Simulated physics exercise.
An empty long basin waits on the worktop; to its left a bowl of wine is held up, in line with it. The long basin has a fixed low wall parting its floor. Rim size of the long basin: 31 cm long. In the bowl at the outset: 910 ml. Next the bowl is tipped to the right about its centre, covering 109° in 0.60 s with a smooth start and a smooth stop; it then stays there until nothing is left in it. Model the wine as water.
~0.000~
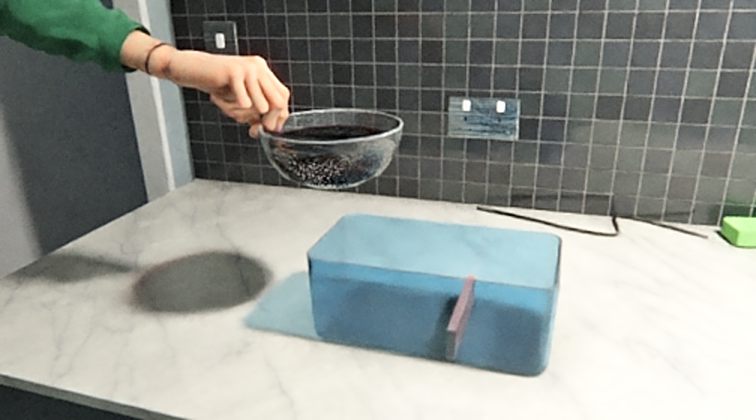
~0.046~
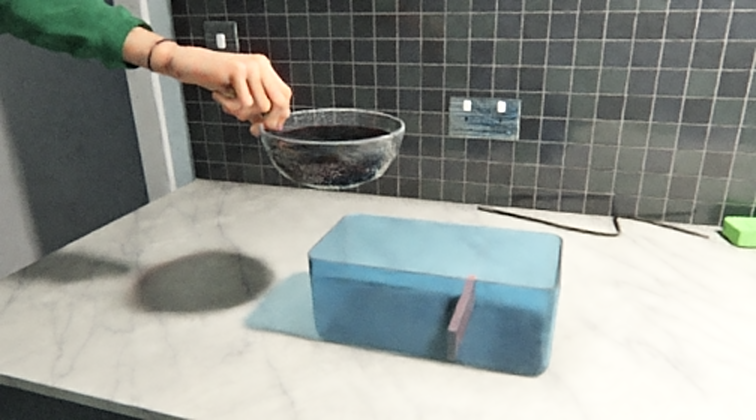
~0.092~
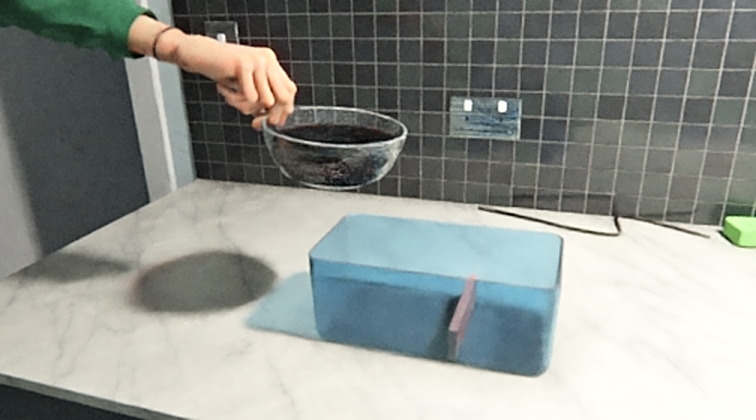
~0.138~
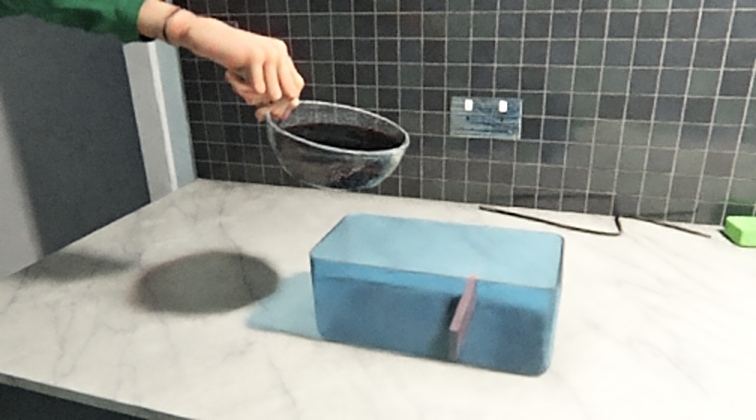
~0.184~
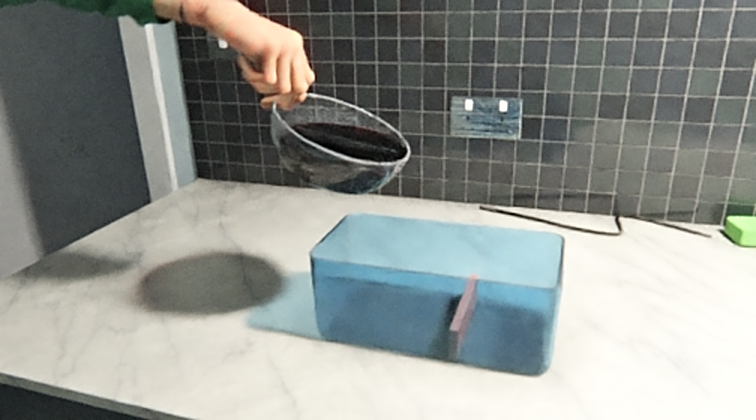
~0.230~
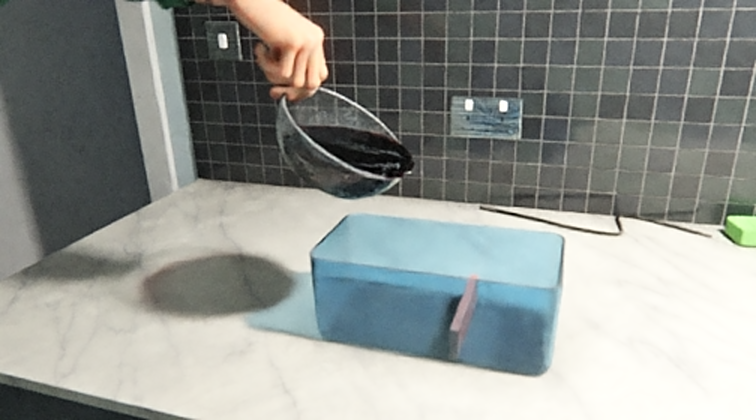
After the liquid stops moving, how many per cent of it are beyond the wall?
About 23 per cent.
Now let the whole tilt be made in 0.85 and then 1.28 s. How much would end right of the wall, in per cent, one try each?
In order, 15 and 15 per cent.
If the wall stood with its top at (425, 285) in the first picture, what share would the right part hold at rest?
Estimate: Close to 40 per cent.
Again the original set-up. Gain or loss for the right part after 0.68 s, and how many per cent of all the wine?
The right part gains close to 10 per cent.
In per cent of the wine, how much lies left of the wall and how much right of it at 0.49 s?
Left roughly 76, right roughly 0.
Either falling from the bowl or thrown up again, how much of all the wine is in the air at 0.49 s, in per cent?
Some 18 % is the figure.
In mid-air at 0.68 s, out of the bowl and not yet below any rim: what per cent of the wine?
14 per cent or so.
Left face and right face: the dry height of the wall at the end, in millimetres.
About 20 mm on the left, about 30 mm on the right.
Then, 0.49 s in, the tilt is 100° and 5 per cent is still to pour, 76 is left of the wall and 0 right of it.
Then, 0.68 s in, the tilt is 109° and 0 per cent is still to pour, 72 is left of the wall and 13 right of it.
Then, 0.88 s in, the tilt is 109° and 0 per cent is still to pour, 66 is left of the wall and 23 right of it.
Then, 1.10 s in, the tilt is 109° and 0 per cent is still to pour, 67 is left of the wall and 23 right of it.
Finally, 67 per cent lies left of the wall, 23 right of it and 10 outside.
